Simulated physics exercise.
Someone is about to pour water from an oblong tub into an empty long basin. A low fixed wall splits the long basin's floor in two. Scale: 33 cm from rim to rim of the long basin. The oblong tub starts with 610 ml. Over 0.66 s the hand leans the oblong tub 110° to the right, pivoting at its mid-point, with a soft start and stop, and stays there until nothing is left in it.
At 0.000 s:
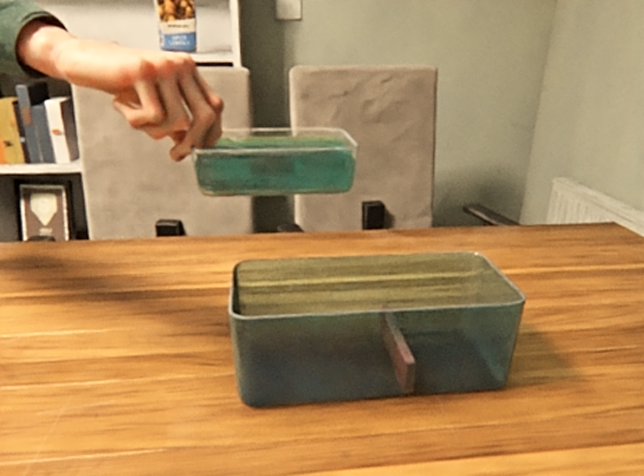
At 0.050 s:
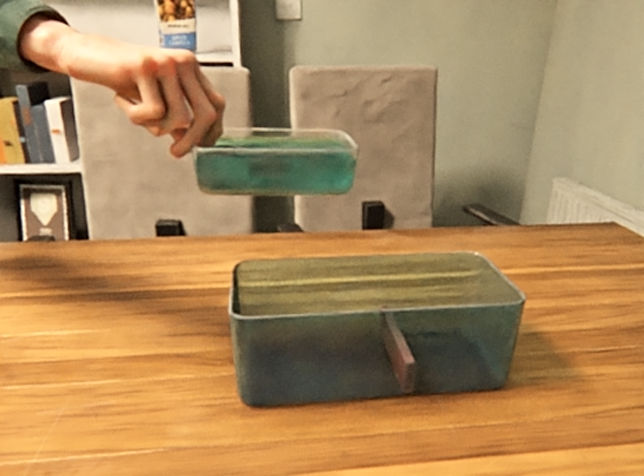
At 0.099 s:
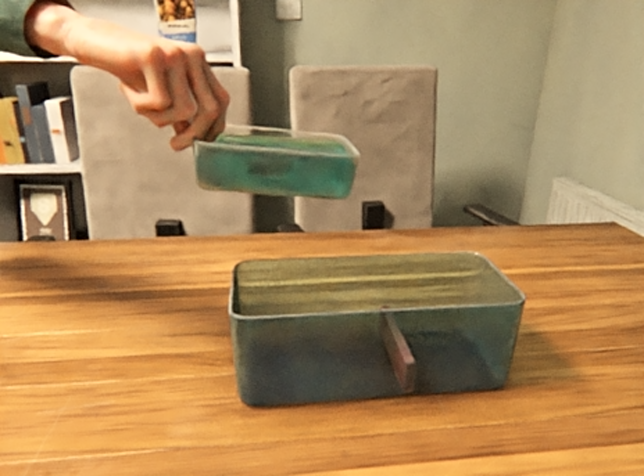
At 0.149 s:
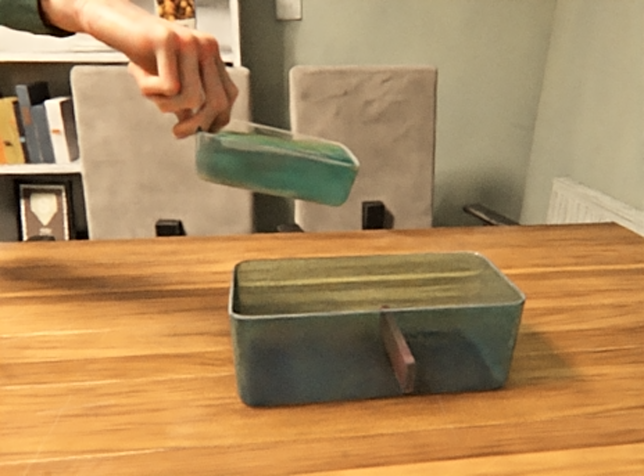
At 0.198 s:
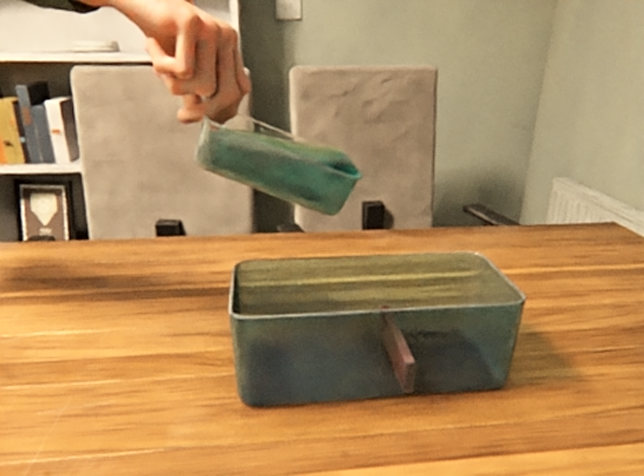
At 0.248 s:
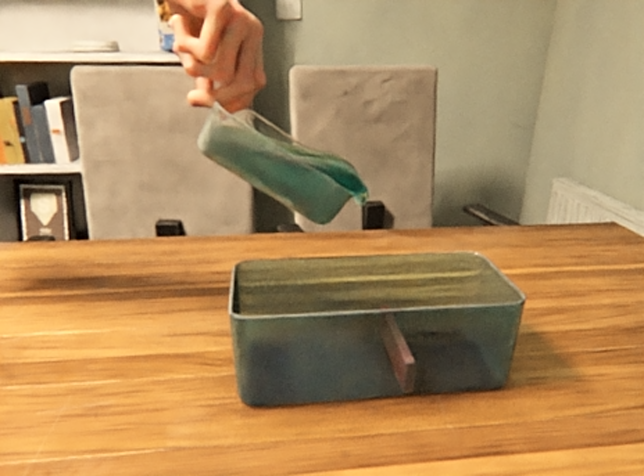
A hand at the upper left holds a small, clear oblong tub of blue-green water and leans it steadily to the right, gently at first and then more steeply, until a little water slips over its lower right lip. Below it, a long bluish basin with a dark brown upright piece at its front sits on a striped wooden table. The still view, from slightly above the tabletop, shows two pale chairs, bookshelves at left and a grey-green wall.
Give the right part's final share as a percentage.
About 37 per cent.
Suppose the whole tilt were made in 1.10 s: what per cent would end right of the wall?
In that case some 55 per cent.
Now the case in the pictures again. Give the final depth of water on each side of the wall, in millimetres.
Some 12 mm on the left and 14 mm on the right.
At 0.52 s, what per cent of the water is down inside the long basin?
About 64 per cent.
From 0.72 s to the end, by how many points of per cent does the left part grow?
About 3 per cent.
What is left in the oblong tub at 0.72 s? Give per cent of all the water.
Some 0 per cent.
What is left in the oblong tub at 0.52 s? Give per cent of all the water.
About 2 per cent.
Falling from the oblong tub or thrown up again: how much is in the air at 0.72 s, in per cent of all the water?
Some 6 per cent.
After 0.52 s the tilt is 99° and 2 per cent is still to pour, 32 is left of the wall and 33 right of it.
After 0.72 s the tilt is 110° and 0 per cent is still to pour, 50 is left of the wall and 37 right of it.
After 0.93 s the tilt is 110° and 0 per cent is still to pour, 52 is left of the wall and 37 right of it.
After 1.16 s the tilt is 110° and 0 per cent is still to pour, 53 is left of the wall and 37 right of it.
In the end 53 per cent lies left of the wall, 37 right of it and 10 outside.
